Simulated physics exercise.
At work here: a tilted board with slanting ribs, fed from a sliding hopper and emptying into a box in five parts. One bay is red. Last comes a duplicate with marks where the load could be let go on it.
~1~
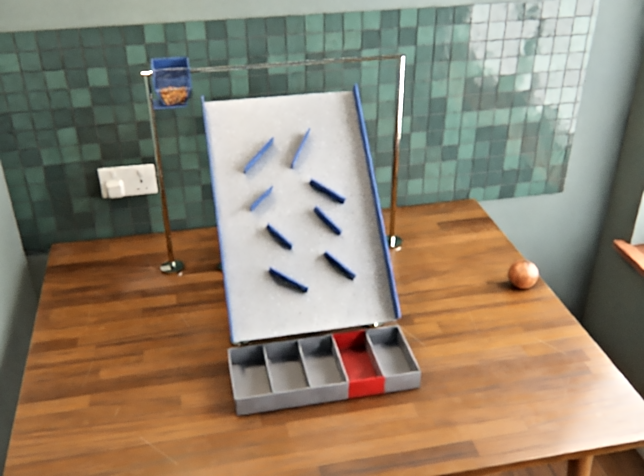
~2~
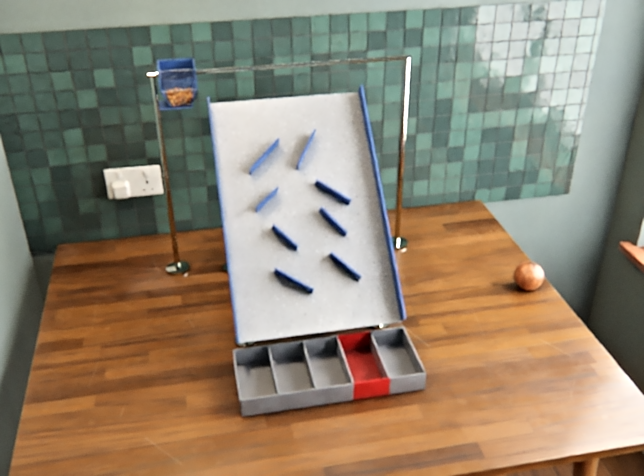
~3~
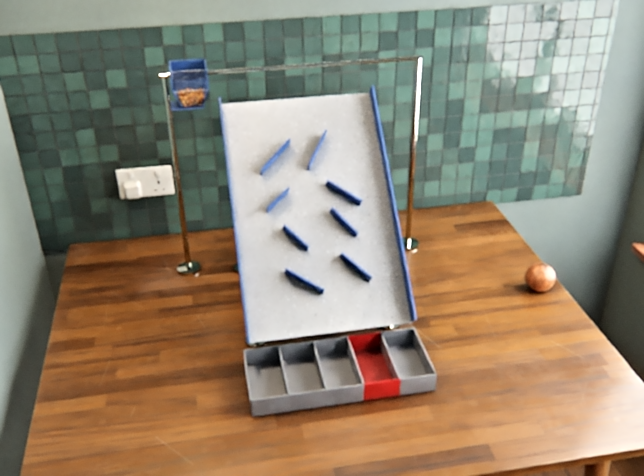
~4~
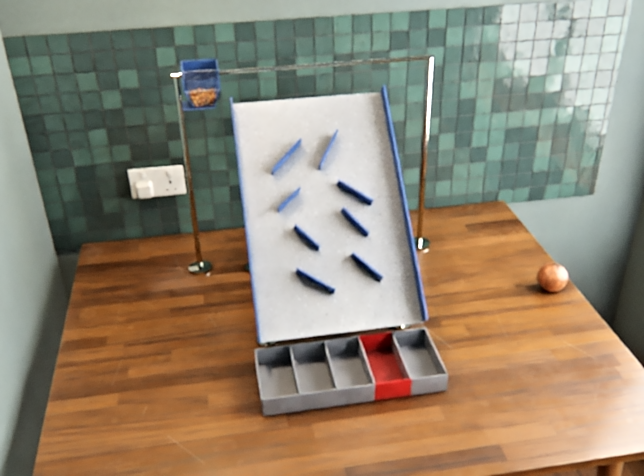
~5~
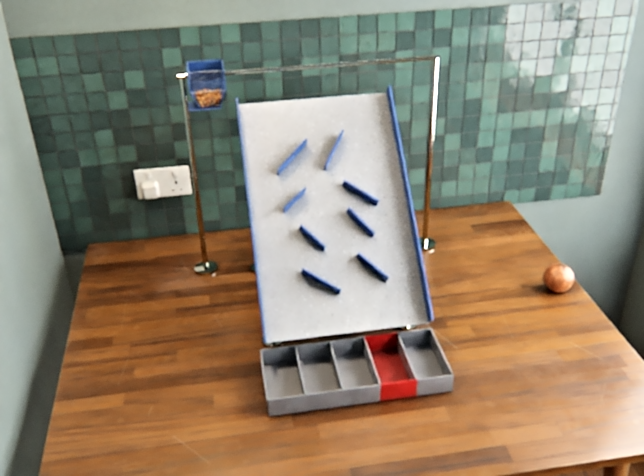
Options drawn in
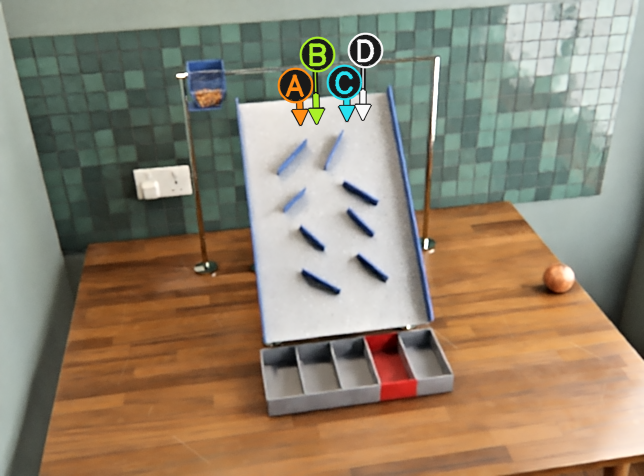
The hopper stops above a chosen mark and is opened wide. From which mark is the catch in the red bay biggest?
B works best here.
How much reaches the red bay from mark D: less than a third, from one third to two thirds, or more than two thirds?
Mark D gives less than a third.
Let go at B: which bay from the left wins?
The fourth.
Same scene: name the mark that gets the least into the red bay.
The answer is D.
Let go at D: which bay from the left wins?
It is the fifth one.
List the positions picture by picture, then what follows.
In the first frame, hopper at (174, 95), roasted chickpeas, door shut.
In the second frame, ribs (250, 170) to (279, 138), (298, 165) to (315, 129), (257, 208) to (278, 187).
In the third frame, ribs (327, 180) to (362, 201), (284, 225) to (309, 247), (332, 207) to (358, 233).
In the fourth frame, ribs (297, 268) to (336, 290), (353, 252) to (384, 278).
In the fifth frame, red bay at (398, 389), number 4 of 5 from the left.
On the marked copy, mark A meets the board at (300, 119); mark B meets the board at (316, 118); mark C meets the board at (346, 115); mark D meets the board at (362, 114).
Choosing A, about a quarter in the red bay, about two thirds in other bays, a stray few outside the box.
Choosing B, about half in the red bay, about a third in other bays, a small part outside the box.
Choosing C, about a quarter in the red bay, most in other bays.
Choosing D, a stray few in the red bay, nearly all in other bays.
